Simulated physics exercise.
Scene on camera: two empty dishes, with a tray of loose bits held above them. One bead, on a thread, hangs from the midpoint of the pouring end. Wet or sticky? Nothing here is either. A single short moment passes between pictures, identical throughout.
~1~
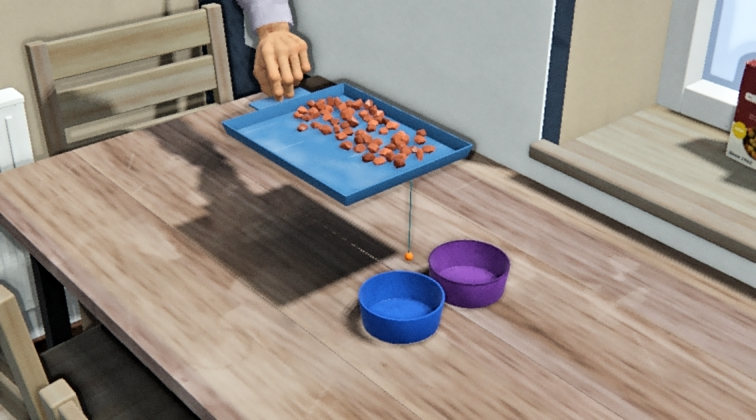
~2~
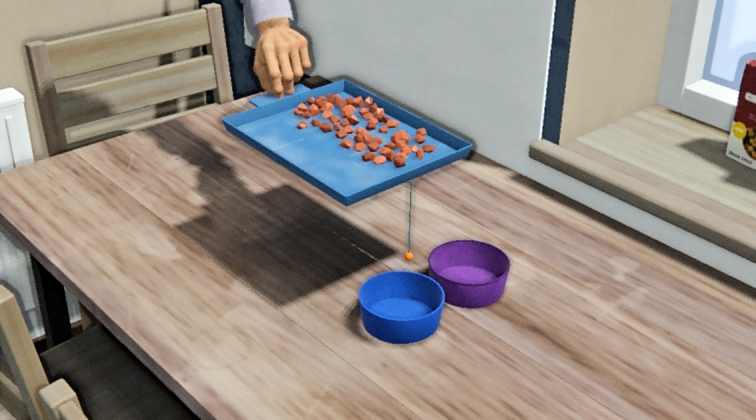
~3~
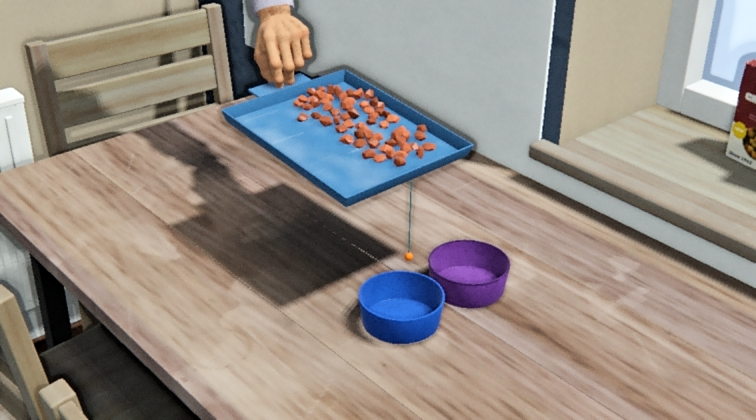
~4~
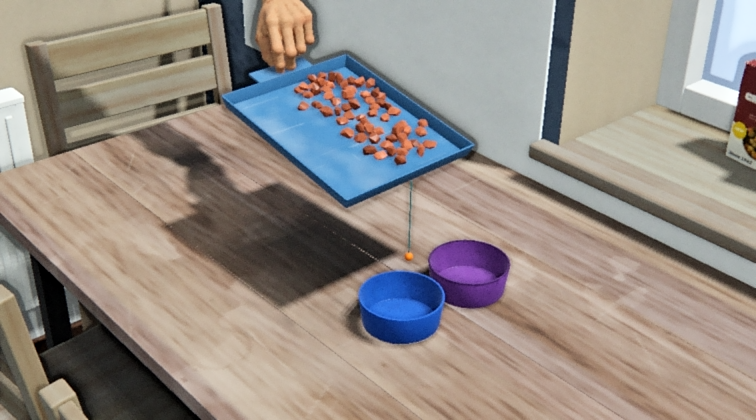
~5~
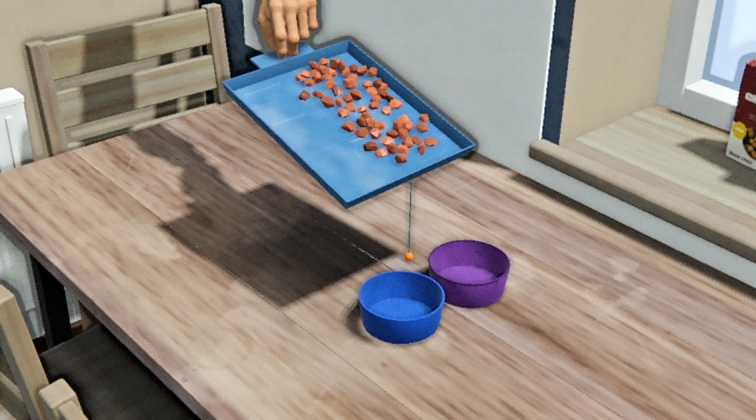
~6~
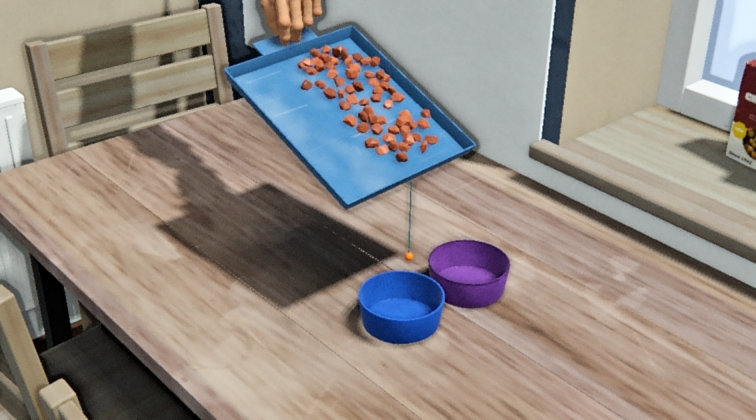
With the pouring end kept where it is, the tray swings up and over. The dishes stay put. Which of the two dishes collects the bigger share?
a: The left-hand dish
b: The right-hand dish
The answer is a.
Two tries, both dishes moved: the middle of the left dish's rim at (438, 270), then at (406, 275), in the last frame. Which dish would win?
Try 1: The left-side dish; try 2: The left-side dish.
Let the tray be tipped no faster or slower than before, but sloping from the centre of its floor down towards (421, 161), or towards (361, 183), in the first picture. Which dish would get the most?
The rightmost dish; the leftmost dish.
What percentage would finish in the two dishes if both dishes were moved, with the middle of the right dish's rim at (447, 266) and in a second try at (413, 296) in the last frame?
The first comes to 60 percent and the second to 50 percent.
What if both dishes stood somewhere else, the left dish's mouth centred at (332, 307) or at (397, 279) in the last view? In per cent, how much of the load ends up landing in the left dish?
About 10 per cent first, then about 30 per cent.
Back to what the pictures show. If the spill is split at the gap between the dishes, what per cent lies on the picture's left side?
It comes to near 40 percent of the spill.
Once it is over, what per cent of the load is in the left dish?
About 50 per cent.
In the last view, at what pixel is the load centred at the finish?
Near (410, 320).
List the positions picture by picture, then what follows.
In the first picture, corners of the pouring end (346, 193) and (468, 145), level; middle of the load (360, 132), bits of crushed brick; left dish (430, 326); right dish (498, 290); bead on its thread (409, 257).
In the second picture, corners of the pouring end (346, 194) and (468, 145), level; middle of the load (360, 131).
In the third picture, corners of the pouring end (347, 195) and (468, 144), tipped barely, lowest at the left corner; middle of the load (360, 125).
In the fourth picture, corners of the pouring end (347, 196) and (469, 144), tipped a little, lowest at the left corner; middle of the load (361, 117).
In the fifth picture, corners of the pouring end (348, 198) and (470, 144), tipped clearly, lowest at the left corner; middle of the load (362, 110).
In the sixth picture, corners of the pouring end (348, 200) and (471, 144), tipped clearly, lowest at the left corner; middle of the load (364, 102); left dish (430, 326); right dish (498, 290).
Just after the last frame, tray tipped steeply; almost all on the tray; about a tenth in the air.
A moment on, tray tipped past a quarter turn; roughly a quarter on the tray; roughly a quarter in the left dish; about a tenth in the right dish; roughly a quarter outside both; about a tenth in the air.
Further on, tray tipped past a quarter turn; roughly half in the left dish; roughly a quarter in the right dish; roughly a third outside both.
When it is over, tray tipped past a quarter turn; roughly half in the left dish; roughly a quarter in the right dish; roughly a third outside both.
